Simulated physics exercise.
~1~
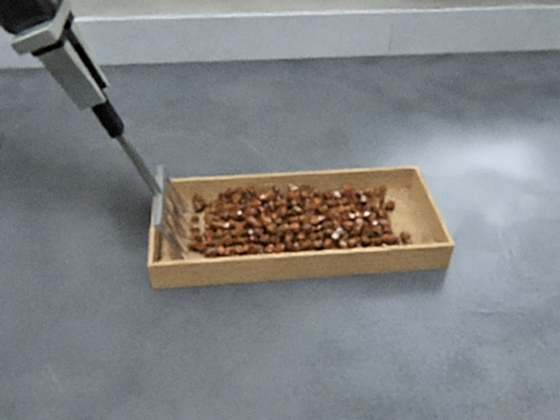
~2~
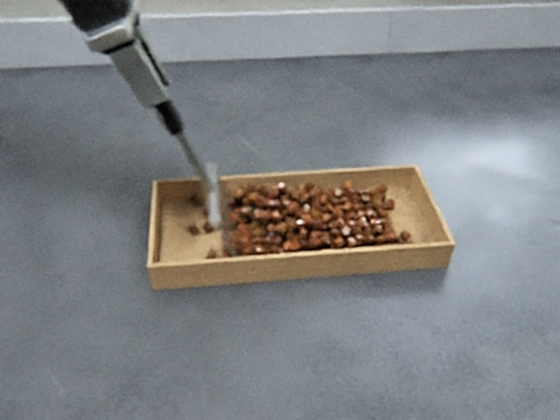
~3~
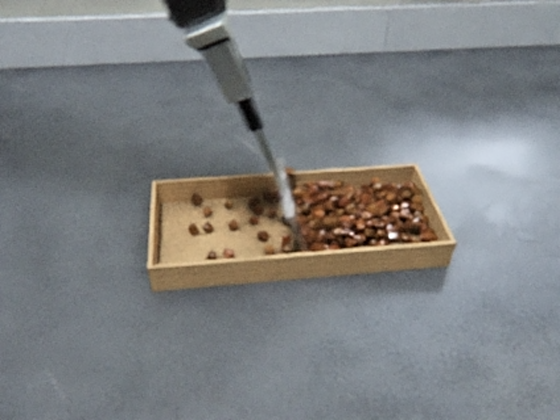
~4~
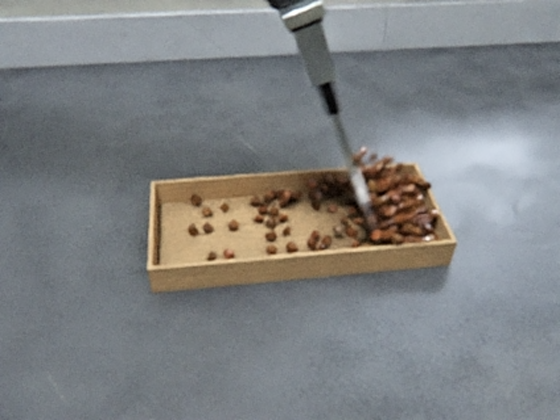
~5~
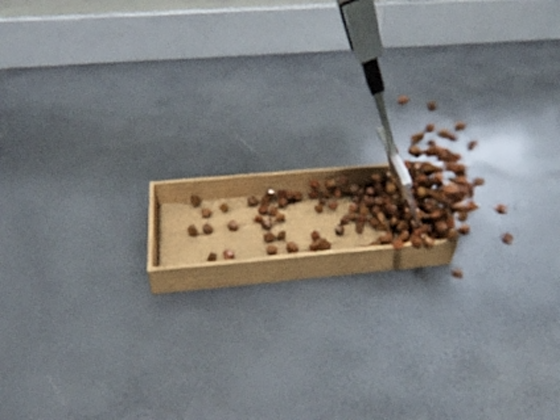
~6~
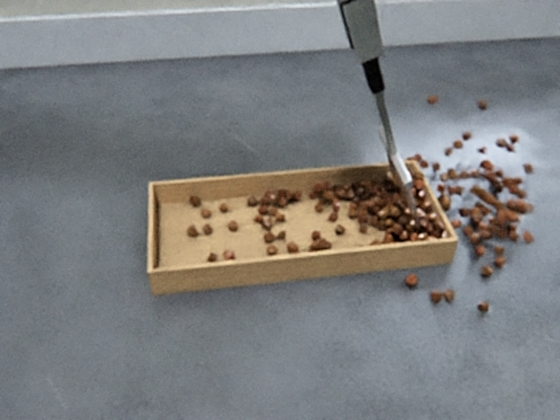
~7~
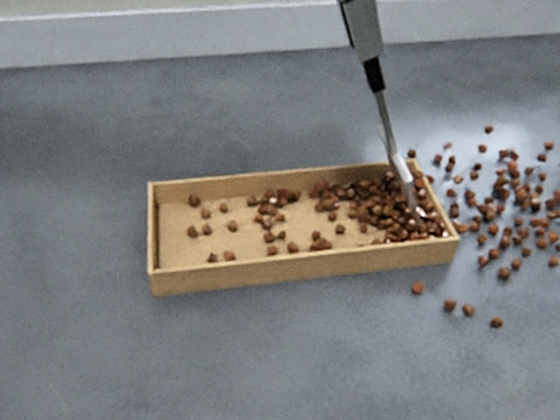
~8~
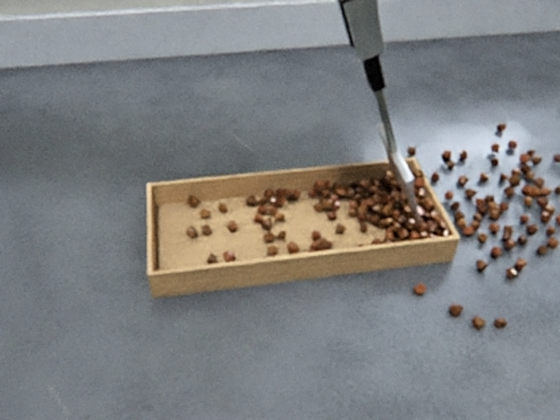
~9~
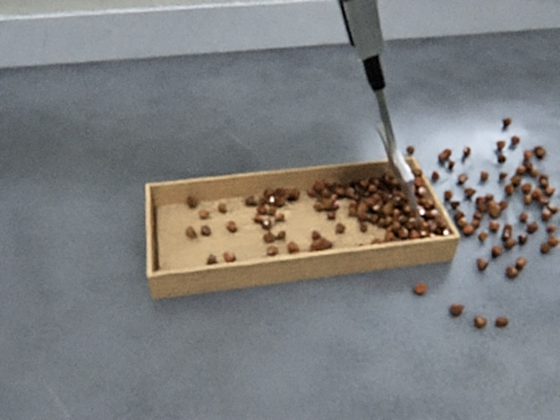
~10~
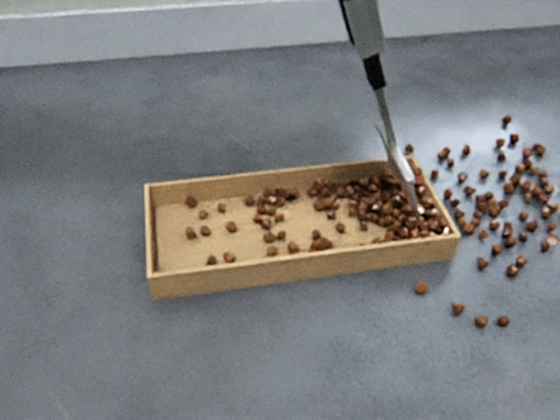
A long, shallow tan tray filled with small reddish-brown pellets sits on a grey surface, seen from above at an angle, with a pale strip along the back. A robot arm reaches in from the upper left, holding a grey rake at the tray's left end. The rake sweeps right, pushing the pellets into a steep heap and leaving some scattered behind. It stops near the right end, and many pellets spill over the edge and scatter across the surface. The rake stays still, with a pile left beside it in the tray and numerous pellets lying outside to the right.
